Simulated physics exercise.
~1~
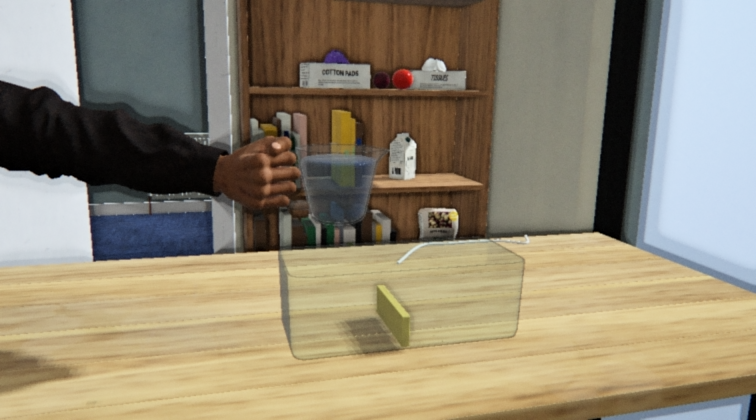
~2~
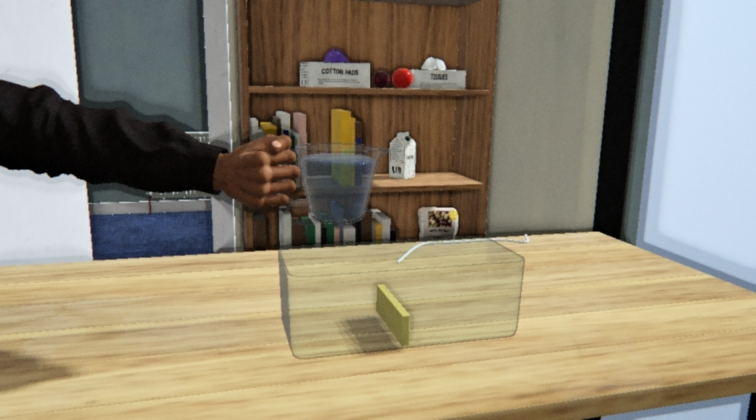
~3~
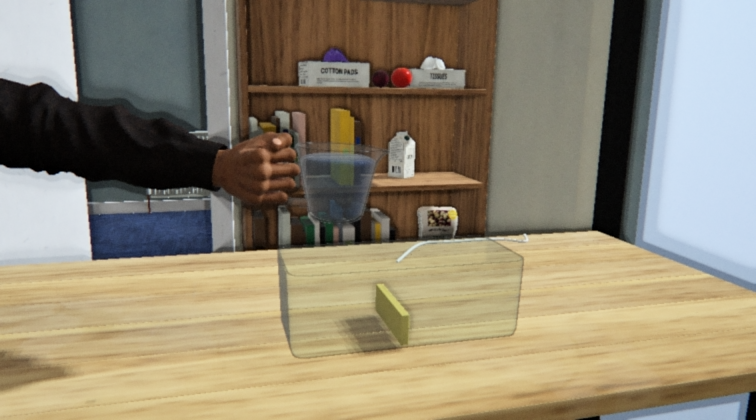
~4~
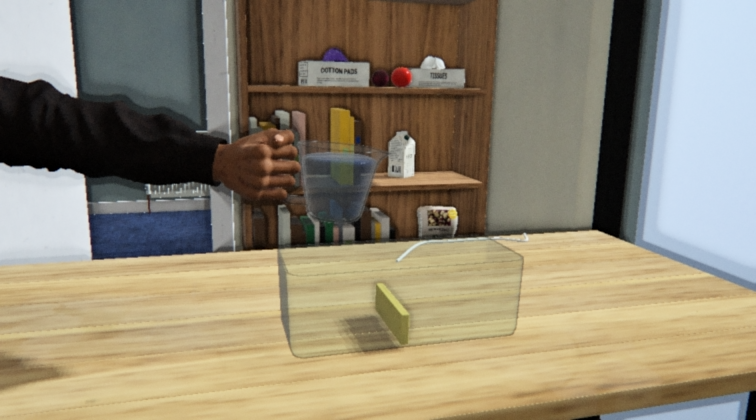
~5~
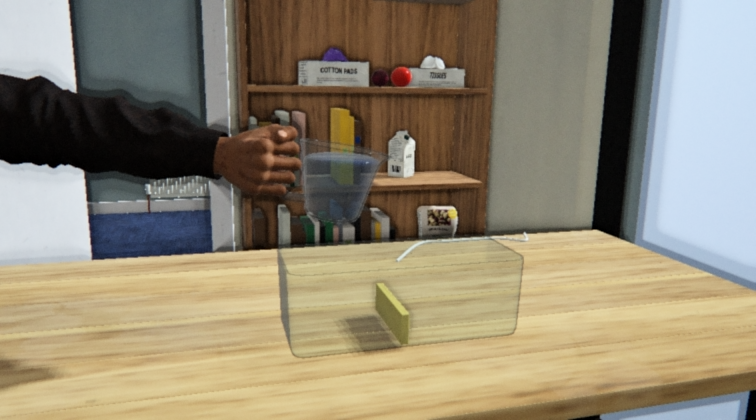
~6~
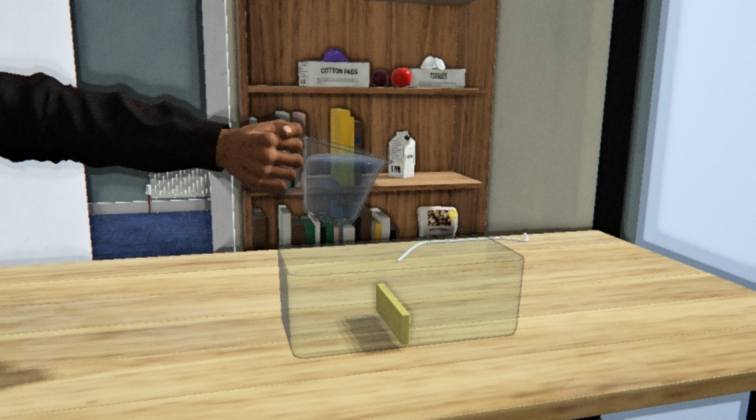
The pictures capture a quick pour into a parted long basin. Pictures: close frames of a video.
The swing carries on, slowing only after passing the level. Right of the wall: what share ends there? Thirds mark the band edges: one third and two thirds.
I would say more than two thirds ends up on that side.
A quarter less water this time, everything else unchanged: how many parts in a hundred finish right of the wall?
My estimate is about 90 percent.
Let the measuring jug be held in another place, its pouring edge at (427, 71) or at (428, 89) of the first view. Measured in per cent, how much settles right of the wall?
In turn 90 and 95 in a hundred.
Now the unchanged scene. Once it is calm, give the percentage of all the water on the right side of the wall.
I'd put it at around 90 %.
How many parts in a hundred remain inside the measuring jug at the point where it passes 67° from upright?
65 in a hundred.
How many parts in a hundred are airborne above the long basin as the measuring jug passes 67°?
Airborne share: Approx. 20 %.
A moment on, the measuring jug is tipped part way and 64 per cent is still to pour, 0 is left of the wall and 17 right of it.
Next, the measuring jug is tipped on its side and 11 per cent is still to pour, 2 is left of the wall and 78 right of it.
Then the measuring jug is tipped right over and 0 per cent is still to pour, 8 is left of the wall and 92 right of it.
Later the measuring jug is tipped right over and 0 per cent is still to pour, 8 is left of the wall and 91 right of it.
At rest 8 per cent lies left of the wall, 91 right of it and 0 outside.
